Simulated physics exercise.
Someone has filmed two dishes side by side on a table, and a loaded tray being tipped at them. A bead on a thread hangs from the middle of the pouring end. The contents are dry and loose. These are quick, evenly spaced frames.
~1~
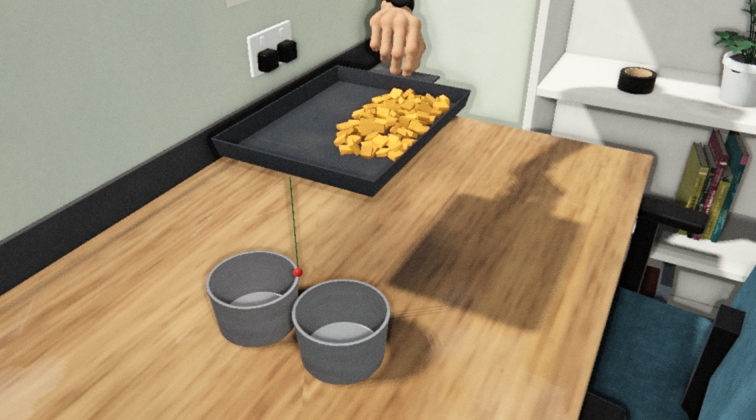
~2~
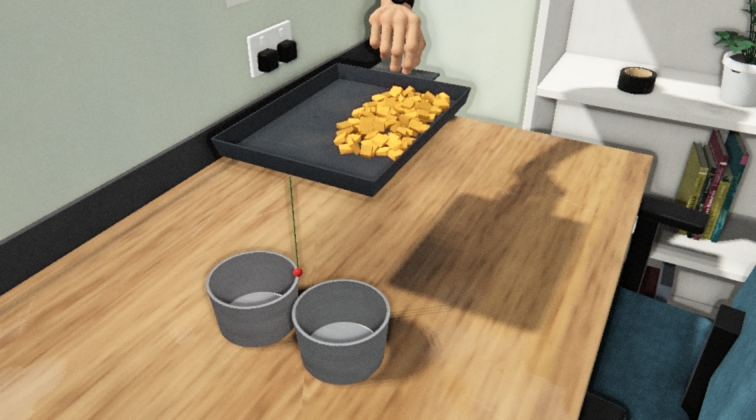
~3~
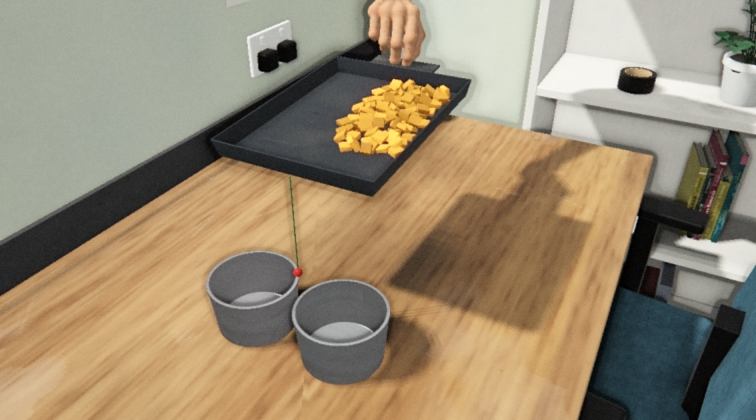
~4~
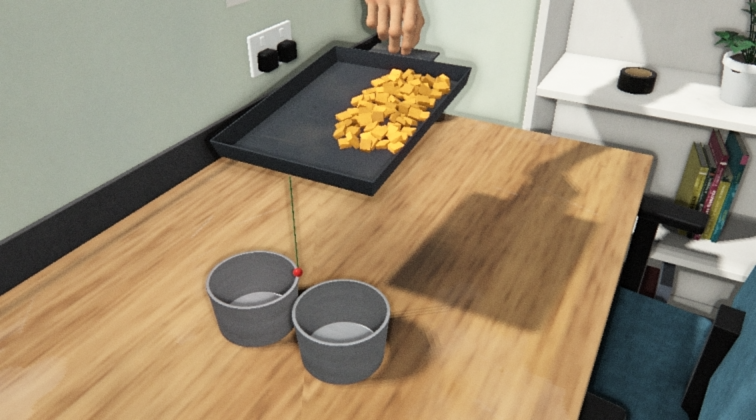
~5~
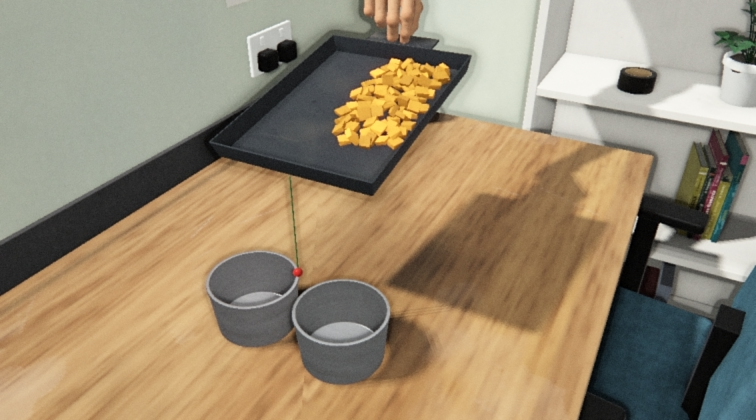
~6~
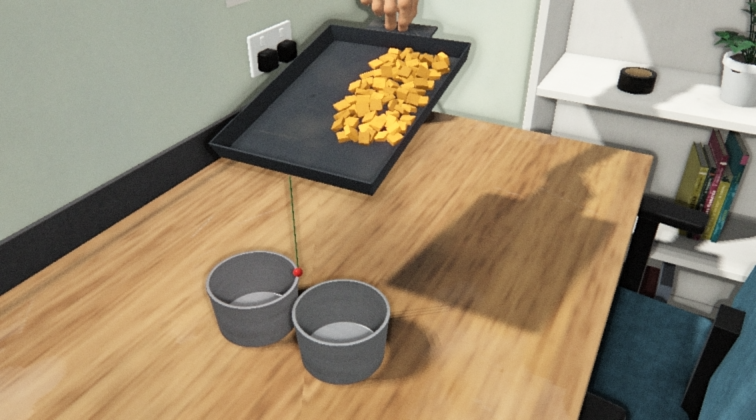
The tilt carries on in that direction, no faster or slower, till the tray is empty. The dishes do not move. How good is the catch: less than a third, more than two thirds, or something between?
They take between a third and two thirds between them.
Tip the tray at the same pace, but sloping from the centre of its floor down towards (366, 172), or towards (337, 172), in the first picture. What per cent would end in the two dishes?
About 70 and 80 per cent.
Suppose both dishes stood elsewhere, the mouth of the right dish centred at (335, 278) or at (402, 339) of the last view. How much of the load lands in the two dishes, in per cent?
About 0 and 40 per cent.
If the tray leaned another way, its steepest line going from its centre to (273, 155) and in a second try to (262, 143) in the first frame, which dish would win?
In turn: Left; left.
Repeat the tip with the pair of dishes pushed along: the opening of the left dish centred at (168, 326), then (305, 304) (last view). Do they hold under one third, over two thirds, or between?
One: Below one third. Two: Between a third and two thirds.
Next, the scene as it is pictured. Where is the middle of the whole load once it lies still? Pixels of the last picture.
Roughly at (281, 349).
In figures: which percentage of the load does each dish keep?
About: Left dish 30, right dish 20 per cent.
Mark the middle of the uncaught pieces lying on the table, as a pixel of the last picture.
Around (267, 375).
Just after the last frame, tray tipped steeply; almost all on the tray; just a few in the air.
A moment on, tray tipped right over; the larger part on the tray; just a few in the right dish; just a few in the left dish; about a tenth outside both; about a tenth in the air.
Further on, tray tipped past a quarter turn; roughly a quarter in the right dish; roughly a quarter in the left dish; roughly half outside both.
When it is over, tray tipped past a quarter turn; roughly a quarter in the right dish; roughly a quarter in the left dish; roughly half outside both.
